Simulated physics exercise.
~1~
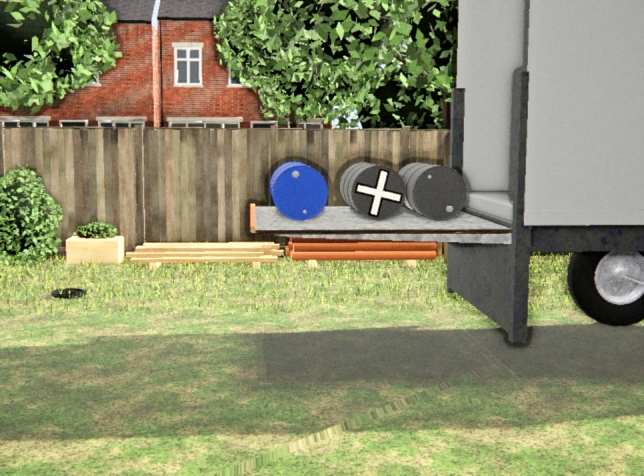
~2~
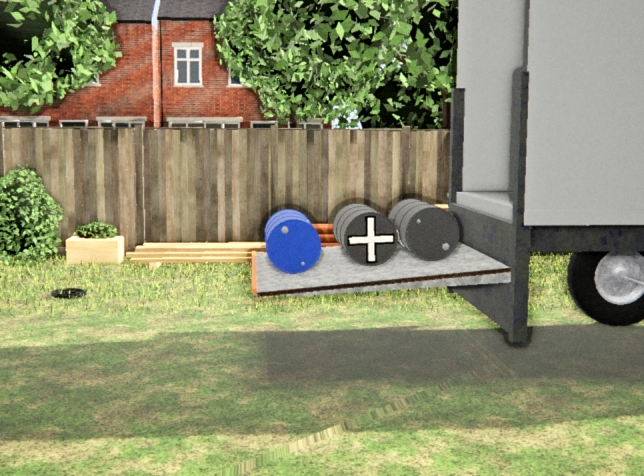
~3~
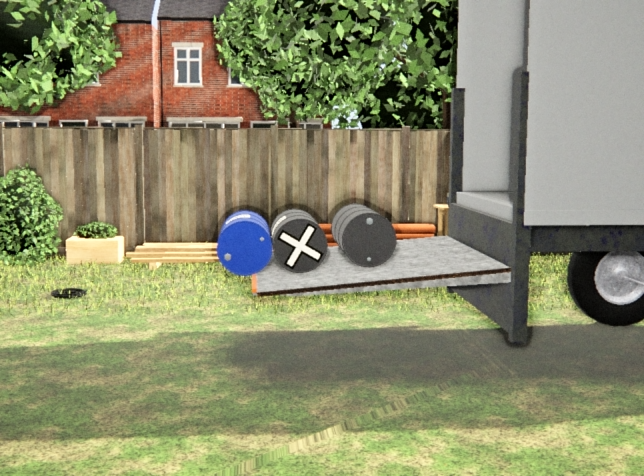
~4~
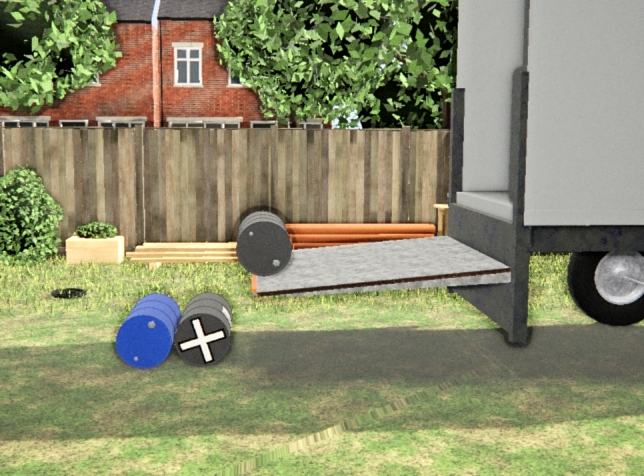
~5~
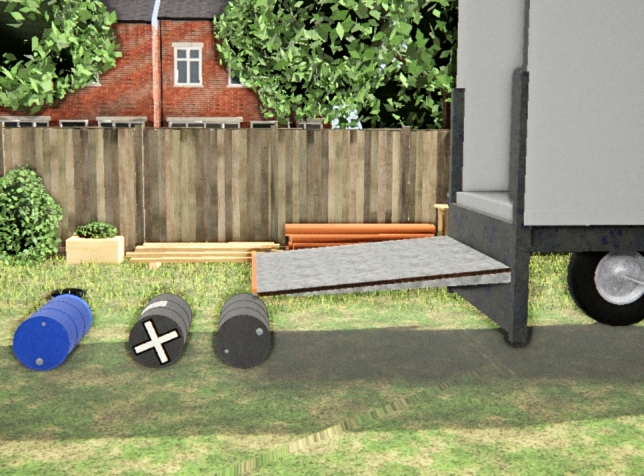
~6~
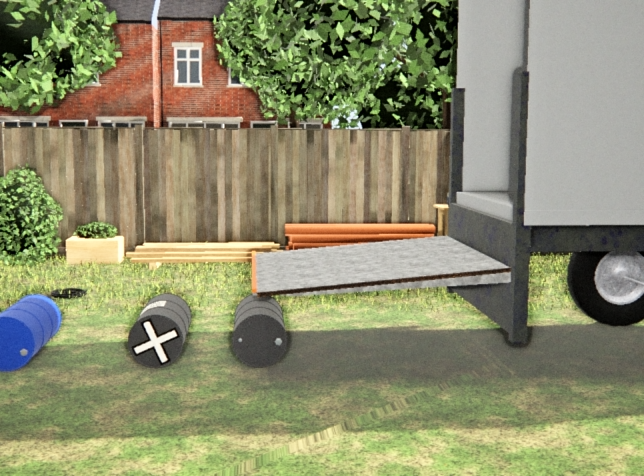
Behind a lorry, a platform tilts down and three drums roll left onto the grass.
